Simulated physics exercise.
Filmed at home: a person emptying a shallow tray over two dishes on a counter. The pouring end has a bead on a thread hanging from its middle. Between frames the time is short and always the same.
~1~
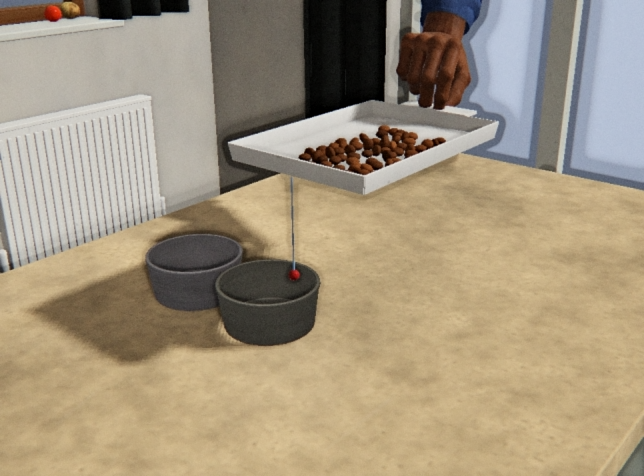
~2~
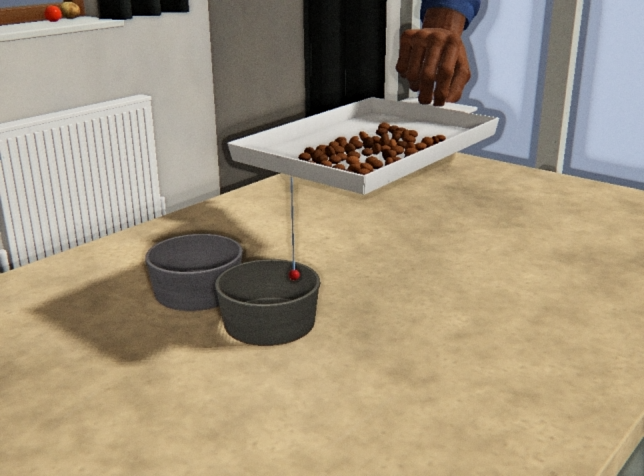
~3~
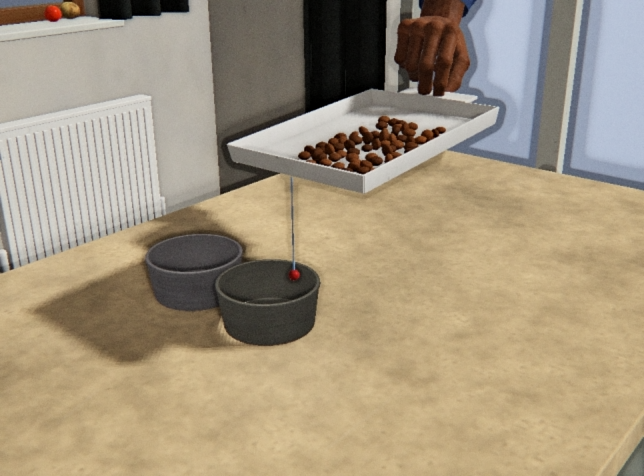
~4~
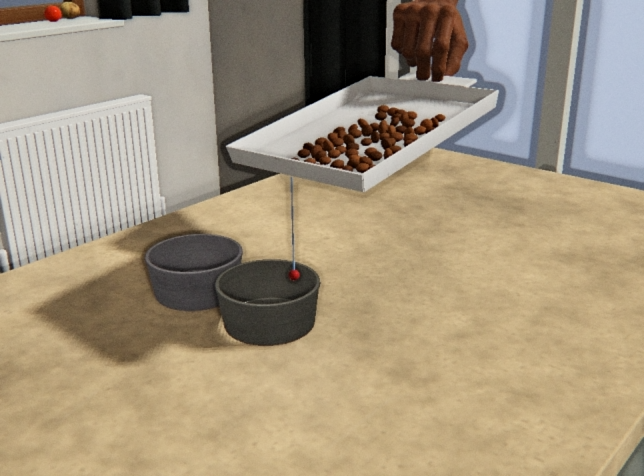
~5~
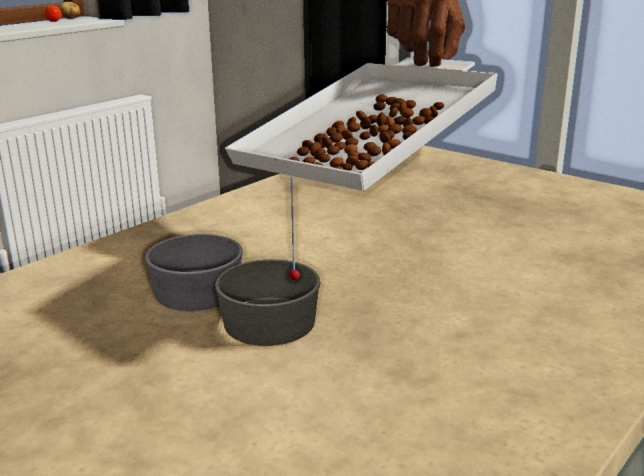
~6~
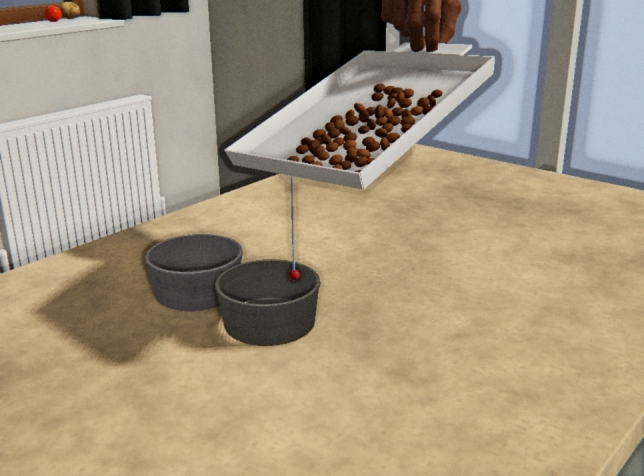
A hand raised the far end of a shallow white tray of brown dog kibble above two dark dishes on a counter, slowly at first, then more steeply, while a red bead hung still on its thread.
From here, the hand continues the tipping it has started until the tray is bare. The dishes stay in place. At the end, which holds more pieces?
The dish on the right is going to receive more.
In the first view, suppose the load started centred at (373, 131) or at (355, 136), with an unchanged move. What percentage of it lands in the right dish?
From the first start you get 50 in a hundred, from the second 50 in a hundred.
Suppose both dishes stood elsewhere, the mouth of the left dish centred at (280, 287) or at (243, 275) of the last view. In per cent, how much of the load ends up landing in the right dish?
Roughly 0% the first time and 0% the second time.
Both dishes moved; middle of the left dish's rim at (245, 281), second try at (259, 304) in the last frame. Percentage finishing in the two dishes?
It would be roughly 70 per cent for the first and roughly 70 per cent for the second.
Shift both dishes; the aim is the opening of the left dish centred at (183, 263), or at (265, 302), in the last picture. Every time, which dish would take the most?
The rightmost dish, then the leftmost dish.
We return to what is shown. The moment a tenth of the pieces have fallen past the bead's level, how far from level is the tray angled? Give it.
At some 80 degrees.
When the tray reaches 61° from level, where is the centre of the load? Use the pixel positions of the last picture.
Around (285, 152).
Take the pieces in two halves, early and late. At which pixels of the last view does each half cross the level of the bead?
First close to (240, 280), next close to (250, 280).
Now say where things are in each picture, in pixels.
In the first picture, corners of the pouring end at (232, 142) and (364, 175), level; middle of the load at (367, 154), bits of dog kibble; left dish at (159, 284); right dish at (233, 317); bead on its thread at (294, 275).
In the second picture, corners of the pouring end at (232, 143) and (364, 175), level; middle of the load at (367, 152).
In the third picture, corners of the pouring end at (231, 144) and (363, 174), tipped barely, lowest at the left corner; middle of the load at (367, 148).
In the fourth picture, corners of the pouring end at (230, 145) and (362, 173), tipped a little, lowest at the left corner; middle of the load at (366, 142).
In the fifth picture, corners of the pouring end at (229, 147) and (361, 172), tipped a little, lowest at the left corner; middle of the load at (365, 136).
In the sixth picture, corners of the pouring end at (229, 149) and (359, 171), tipped clearly, lowest at the left corner; middle of the load at (364, 130); left dish at (159, 284); right dish at (233, 317).
Soon, tray tipped steeply; nearly all on the tray; a stray few in the air.
A while on, tray tipped right over; about two thirds on the tray; a small part in the right dish; a small part outside both; a small part in the air.
Towards the end, tray tipped past a quarter turn; about half in the right dish; about half outside both.
Finally, tray tipped past a quarter turn; about half in the right dish; none in the left dish; about half outside both.
